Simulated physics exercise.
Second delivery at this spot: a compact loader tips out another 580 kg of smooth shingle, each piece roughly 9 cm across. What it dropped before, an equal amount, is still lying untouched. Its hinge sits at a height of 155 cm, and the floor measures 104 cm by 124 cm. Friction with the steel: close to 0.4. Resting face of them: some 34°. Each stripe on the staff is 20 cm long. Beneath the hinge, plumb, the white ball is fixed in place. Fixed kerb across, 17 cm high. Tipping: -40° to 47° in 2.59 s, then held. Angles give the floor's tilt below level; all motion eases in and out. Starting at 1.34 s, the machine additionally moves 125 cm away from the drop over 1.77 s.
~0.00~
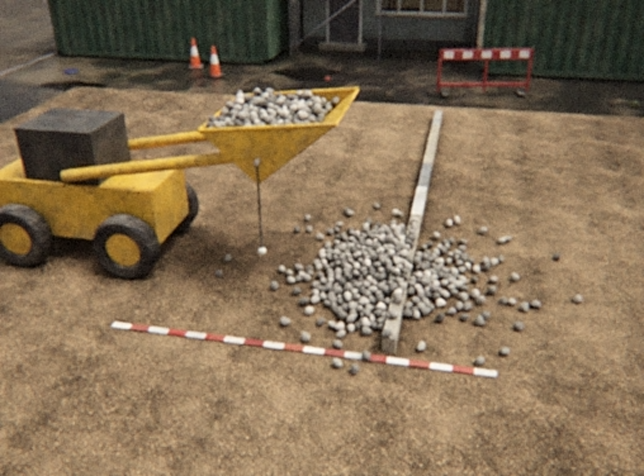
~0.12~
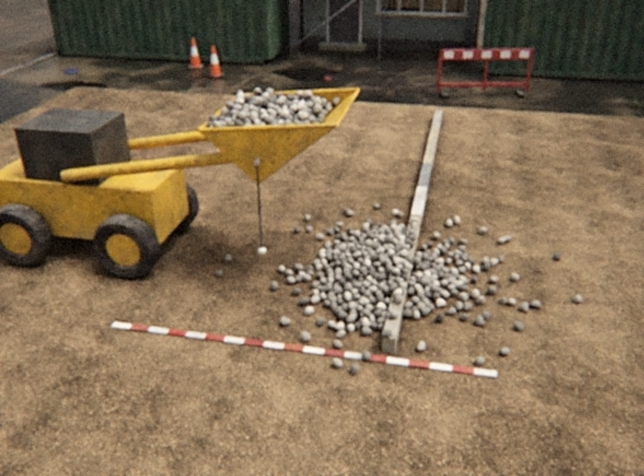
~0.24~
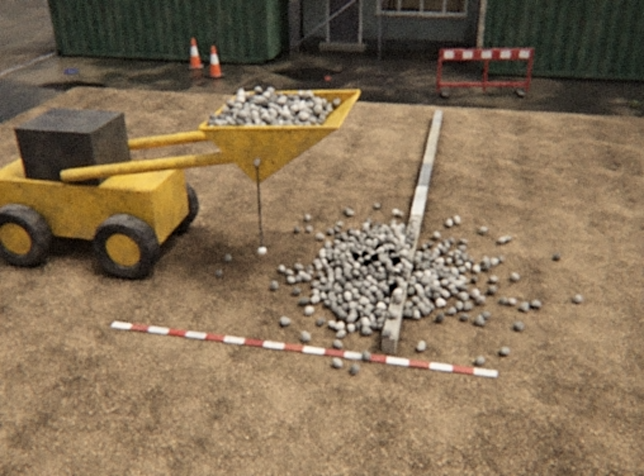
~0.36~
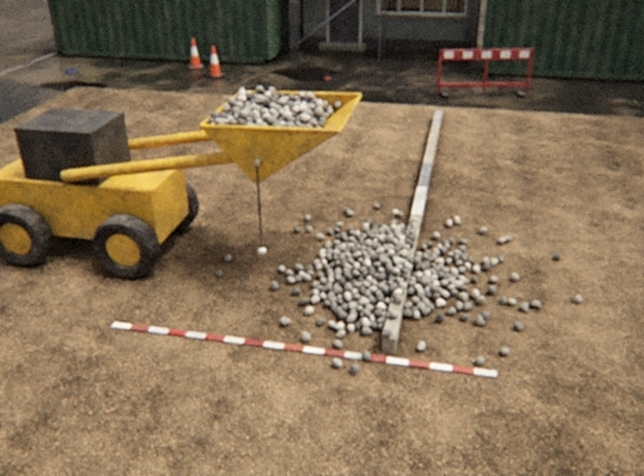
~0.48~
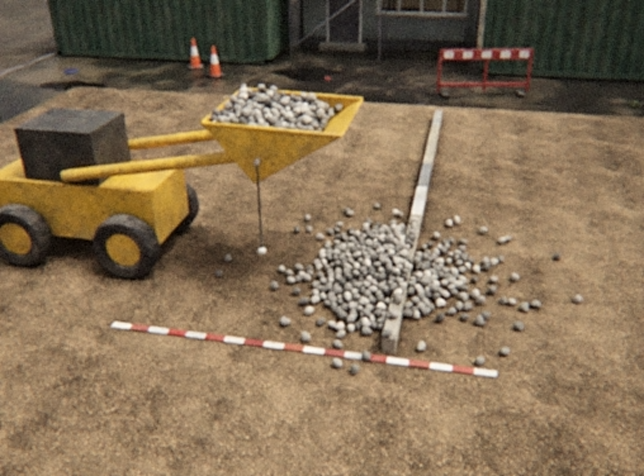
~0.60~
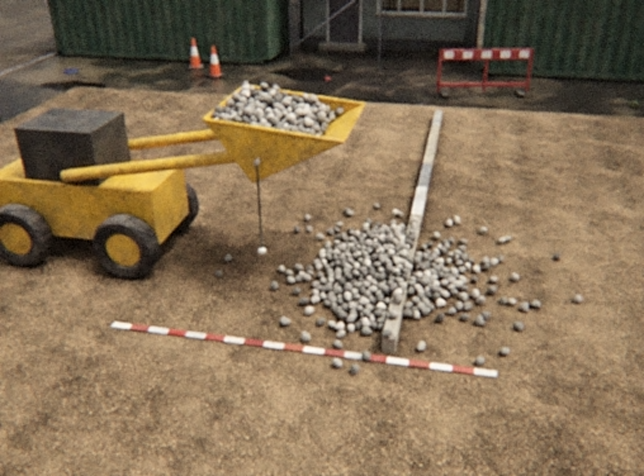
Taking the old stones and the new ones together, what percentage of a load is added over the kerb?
About 0 per cent.
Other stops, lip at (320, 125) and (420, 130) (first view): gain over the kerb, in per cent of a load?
Close to 0 per cent, followed by close to 45 per cent.
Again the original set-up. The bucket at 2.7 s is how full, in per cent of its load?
Roughly 0 per cent is still inside.
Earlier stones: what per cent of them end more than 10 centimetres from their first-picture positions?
5 %.
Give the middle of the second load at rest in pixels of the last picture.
(320, 259).
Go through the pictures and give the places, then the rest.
The bucket is at -40°, its lip at (336, 124); the top of the load is at (273, 96). The earlier load is highest near (388, 254), 29 cm above ground level, 80 % on this side of the kerb, 20 % over the kerb, in the first frame.
The bucket is at -39°, its lip at (337, 125); the top of the load is at (273, 96); the stones move at 0.0 m/s on average, in the second frame.
Lip at (338, 128), floor tilted -38°, highest stones at (266, 96); the stones move at 0.1 m/s on average, in the third frame.
The bucket is at -35°, its lip at (339, 131); the top of the load is at (251, 95); the stones move at 0.1 m/s on average, in the fourth frame.
Lip at (341, 136), floor tilted -32°, highest stones at (253, 93); the stones move at 0.2 m/s on average, in the fifth frame.
Lip at (343, 142), floor tilted -28°, highest stones at (251, 91); the stones move at 0.2 m/s on average, in the sixth frame.
After 1.9 s the floor is at 33°; in per cent of one load, 56 in the bucket, 123 on this side of the kerb, 20 over the kerb; the foremost stones are at (531, 287).
After 2.7 s the floor is at 47°; in per cent of one load, 0 in the bucket, 180 on this side of the kerb, 20 over the kerb; the foremost stones are at (531, 287).
After 3.6 s the floor is at 47°; in per cent of one load, 0 in the bucket, 180 on this side of the kerb, 20 over the kerb; the foremost stones are at (531, 287).
After 6.4 s the floor is at 47°; in per cent of one load, 0 in the bucket, 180 on this side of the kerb, 20 over the kerb; the foremost stones are at (531, 287). Net gain over the kerb, 0.
